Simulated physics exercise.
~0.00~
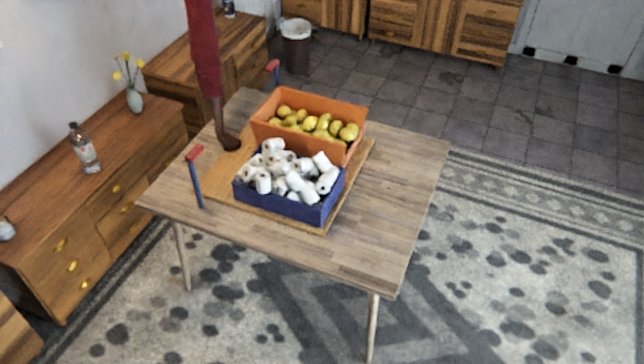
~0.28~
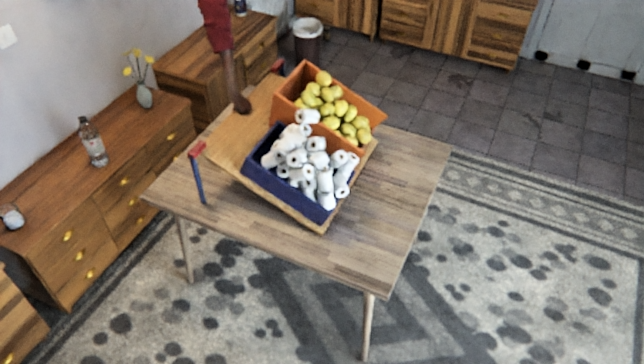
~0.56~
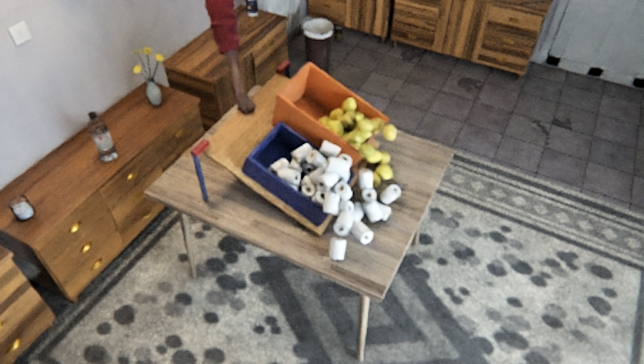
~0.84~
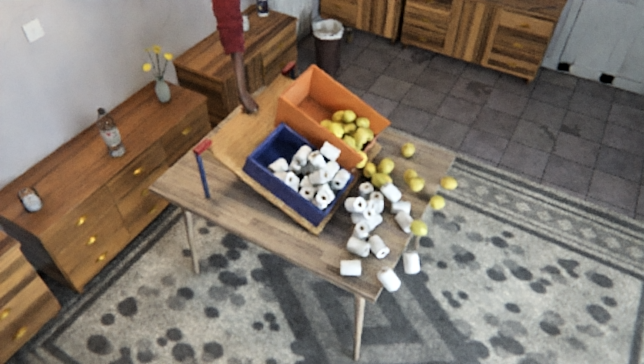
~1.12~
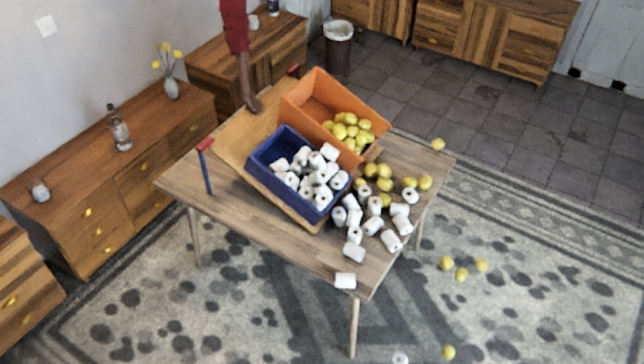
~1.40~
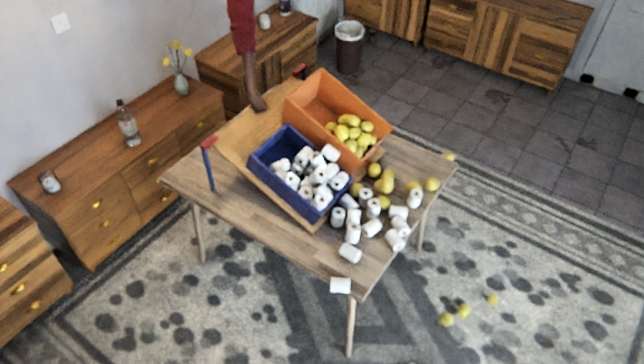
A dark arm in a red sleeve reached toward a board on a wooden table as it tilted with its orange and blue boxes, and lemons and white paper rolls spilled across the tabletop, some dropping off, while many stayed inside.
